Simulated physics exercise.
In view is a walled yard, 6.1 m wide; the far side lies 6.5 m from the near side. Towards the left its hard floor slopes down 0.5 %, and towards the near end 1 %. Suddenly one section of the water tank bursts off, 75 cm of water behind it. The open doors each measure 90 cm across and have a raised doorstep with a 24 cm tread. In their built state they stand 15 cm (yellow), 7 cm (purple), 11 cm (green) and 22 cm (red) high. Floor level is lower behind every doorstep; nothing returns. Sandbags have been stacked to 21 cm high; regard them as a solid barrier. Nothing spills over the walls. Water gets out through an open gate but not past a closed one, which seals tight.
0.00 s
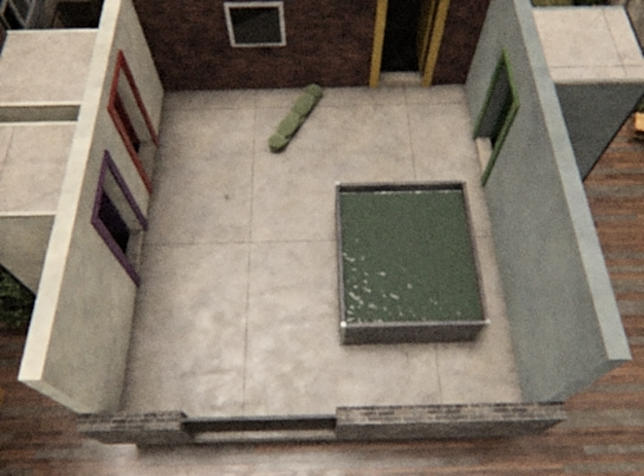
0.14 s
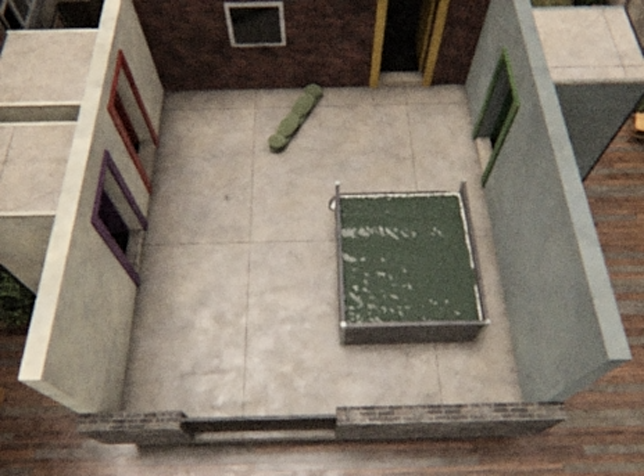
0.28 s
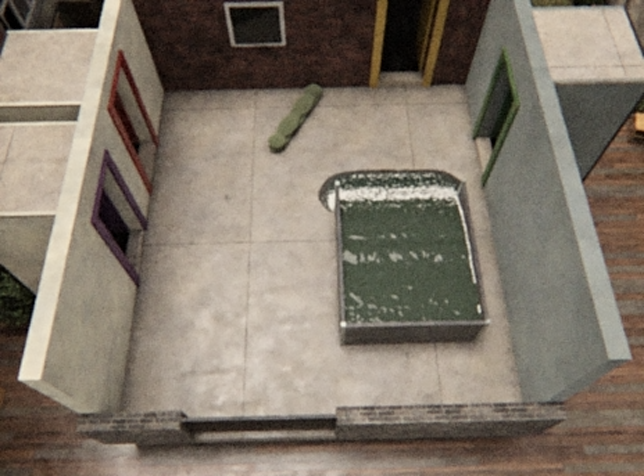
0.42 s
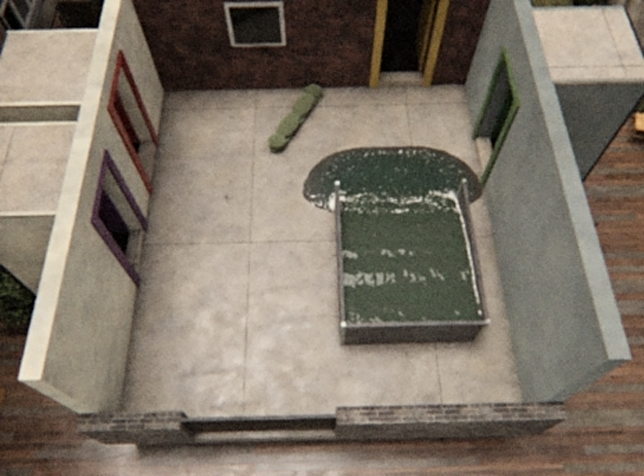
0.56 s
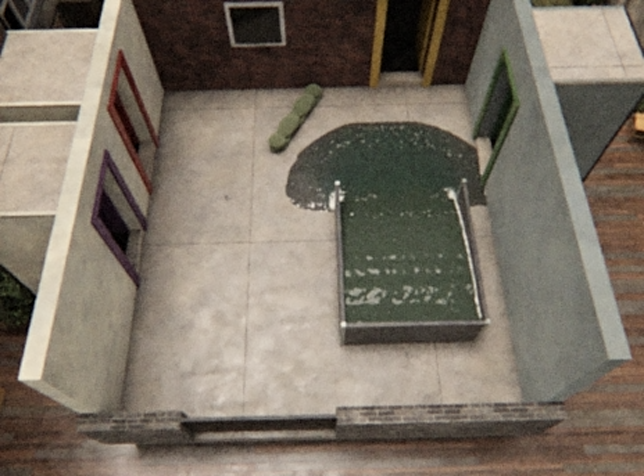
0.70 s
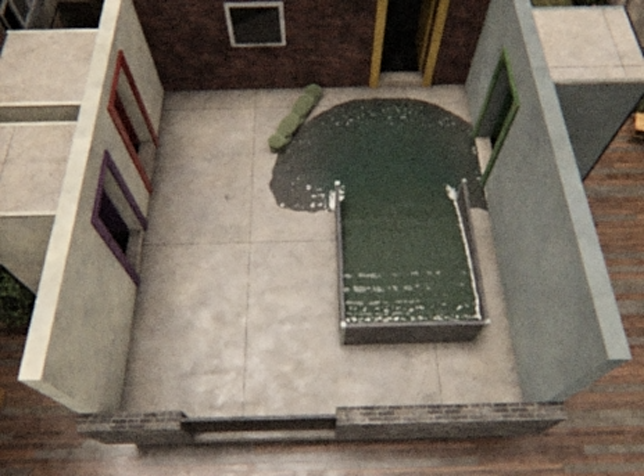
Green water burst from the far side of a raised tank in a walled yard, then fanned out across the pale floor in a widening dark pool, reaching close to the stacked sandbags.
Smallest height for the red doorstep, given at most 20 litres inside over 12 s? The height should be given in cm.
About 6 cm.
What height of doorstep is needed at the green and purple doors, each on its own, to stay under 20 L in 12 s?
Roughly 18 cm for the green door and roughly 10.0 cm for the purple door.
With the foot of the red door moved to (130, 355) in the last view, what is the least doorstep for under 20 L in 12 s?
Roughly 10.5 cm.
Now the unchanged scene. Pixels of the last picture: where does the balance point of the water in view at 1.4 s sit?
(392, 216).
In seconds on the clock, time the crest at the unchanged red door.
Peak time: About 3.8 s.
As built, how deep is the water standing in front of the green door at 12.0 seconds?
Depth: Near 8.0 cm.
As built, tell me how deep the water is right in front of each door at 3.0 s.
In cm: Yellow 35, purple 0, green 16, red 5.
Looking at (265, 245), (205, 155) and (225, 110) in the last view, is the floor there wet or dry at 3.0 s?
First bone-dry, second wet through, third wet through.
After 1.4 s water covers 30 % of the floor, deepest (42 cm) near (343, 94); it has not reached the red door.
After 3.0 s water covers 45 % of the floor, deepest (37 cm) near (396, 86); 5 cm at the red door, 0 litres in over its 22 cm doorstep.
After 12.0 s water covers 95 % of the floor, deepest (15 cm) near (516, 414); 5 cm at the red door, 0 litres in over its 22 cm doorstep.
At the red door as built, the water arrived by 2.7 s and peaked near 10 cm at 3.8 s.
Run again over the same 12 s with other heights there, 34 litres in over 5 cm, 10 litres over 7 cm. The limit of 20 litres is kept from about 6 cm up.
